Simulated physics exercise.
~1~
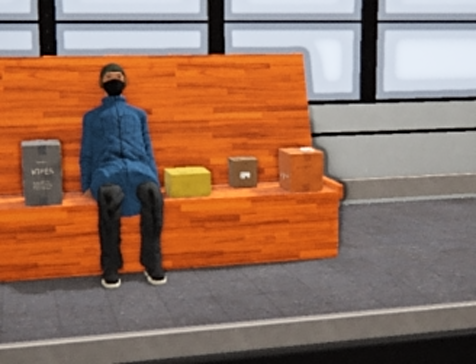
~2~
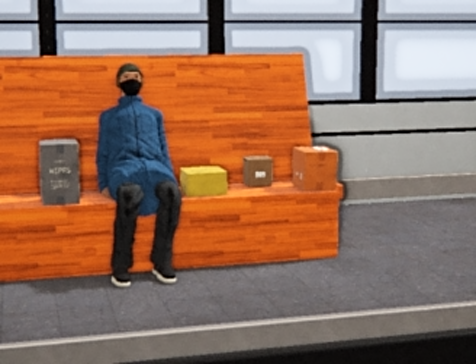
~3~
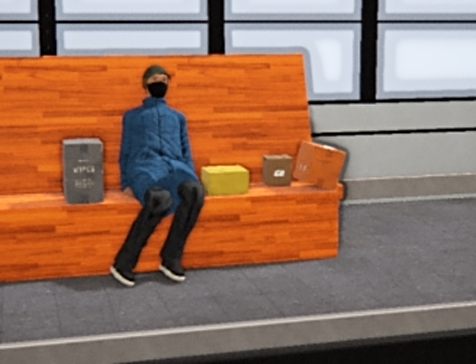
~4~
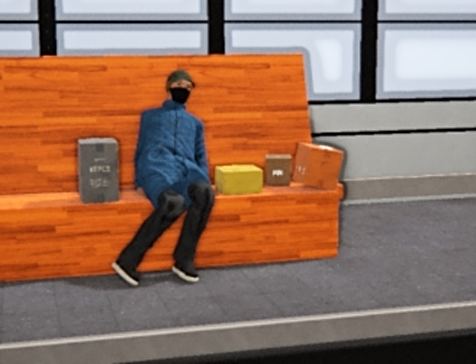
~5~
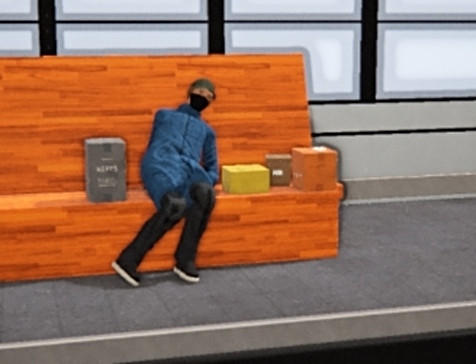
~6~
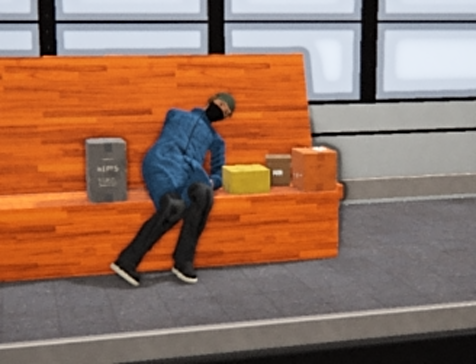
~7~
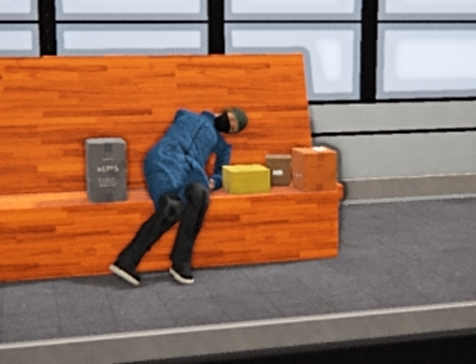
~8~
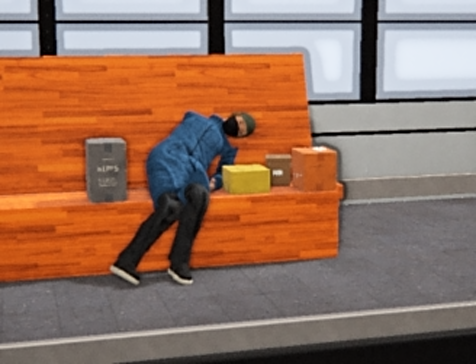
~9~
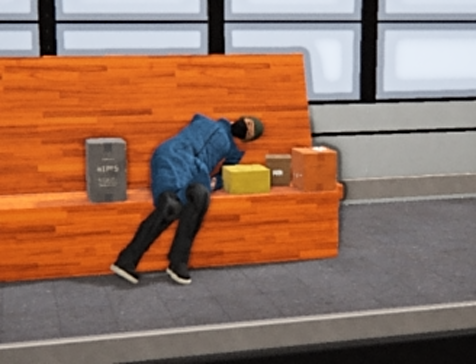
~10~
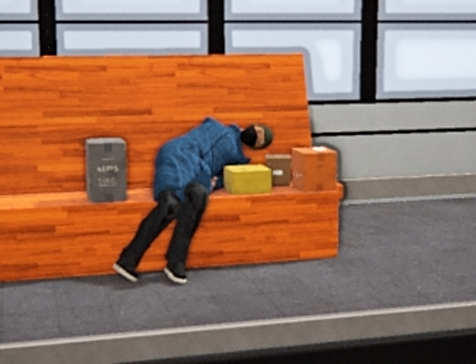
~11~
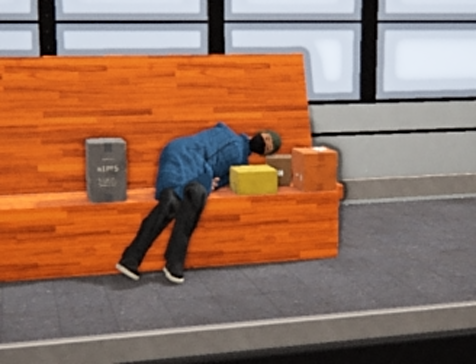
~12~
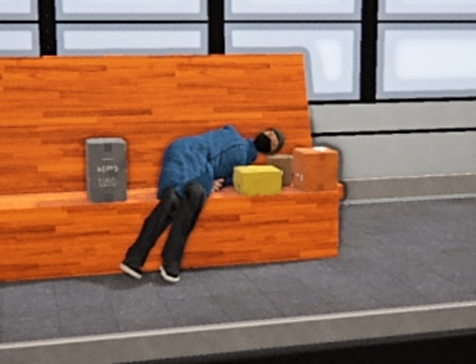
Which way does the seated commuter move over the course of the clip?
The commuter moves to the right, first sliding along the bench and then slumping over toward the boxes on that side.
